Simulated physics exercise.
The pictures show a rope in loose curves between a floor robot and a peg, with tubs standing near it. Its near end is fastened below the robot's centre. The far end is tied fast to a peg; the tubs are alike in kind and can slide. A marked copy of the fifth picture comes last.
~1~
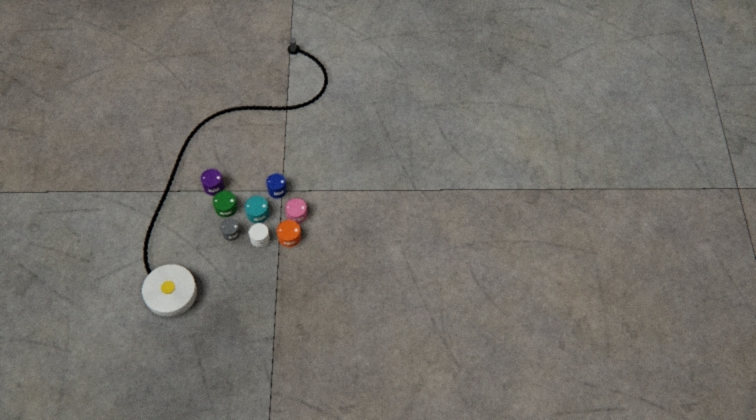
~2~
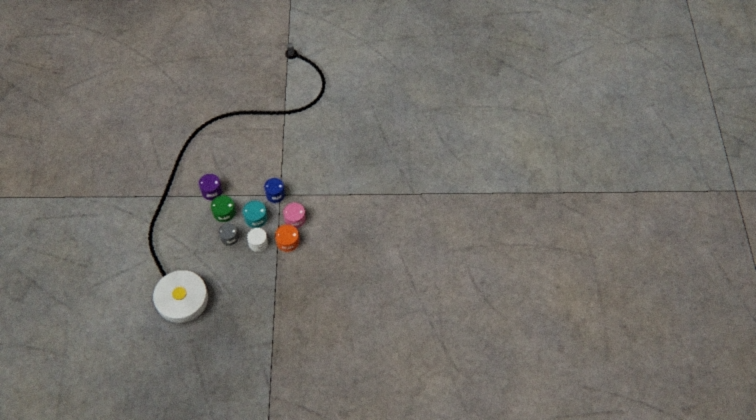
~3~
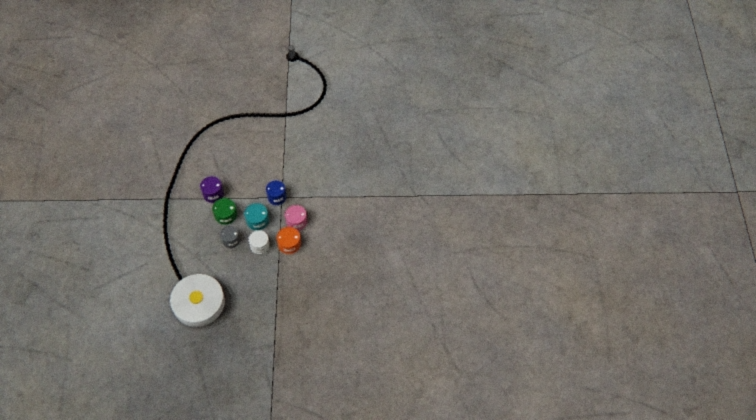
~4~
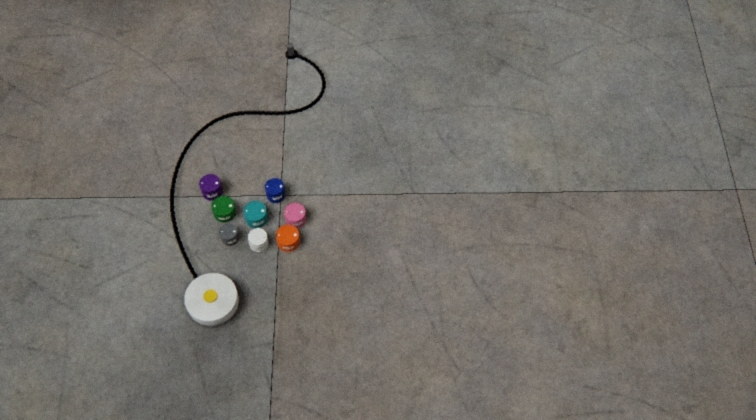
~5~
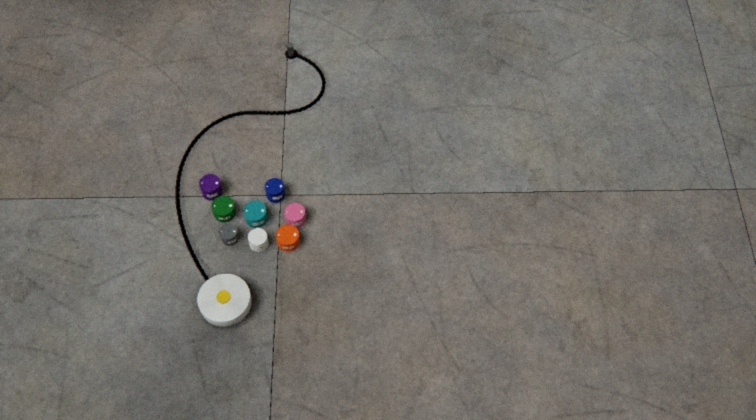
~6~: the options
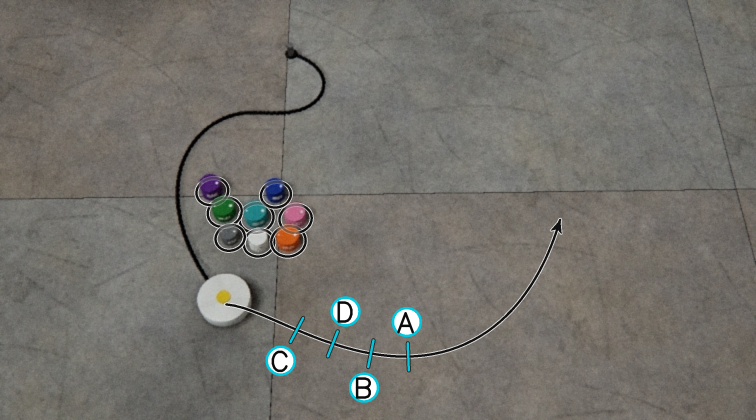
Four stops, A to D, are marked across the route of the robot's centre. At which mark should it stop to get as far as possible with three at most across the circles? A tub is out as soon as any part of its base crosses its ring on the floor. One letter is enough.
B is the last stop within the limit.
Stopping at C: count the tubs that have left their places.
The count is none.
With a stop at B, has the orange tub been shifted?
No.
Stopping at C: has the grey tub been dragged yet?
By then, no.
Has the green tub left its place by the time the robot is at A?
Yes.
On the copy, A at (408, 357); B at (371, 353); C at (297, 330); D at (333, 344); the route from (226, 304) via (432, 354) to (560, 220).
On B. First, robot (275, 317).
Then, robot (324, 337).
Finally, robot (371, 350); green tub (229, 209); grey tub (240, 230); purple tub (229, 189); two over the rings.
By contrast, A has five over the rings; C is within the limit but short; D is within the limit but short.
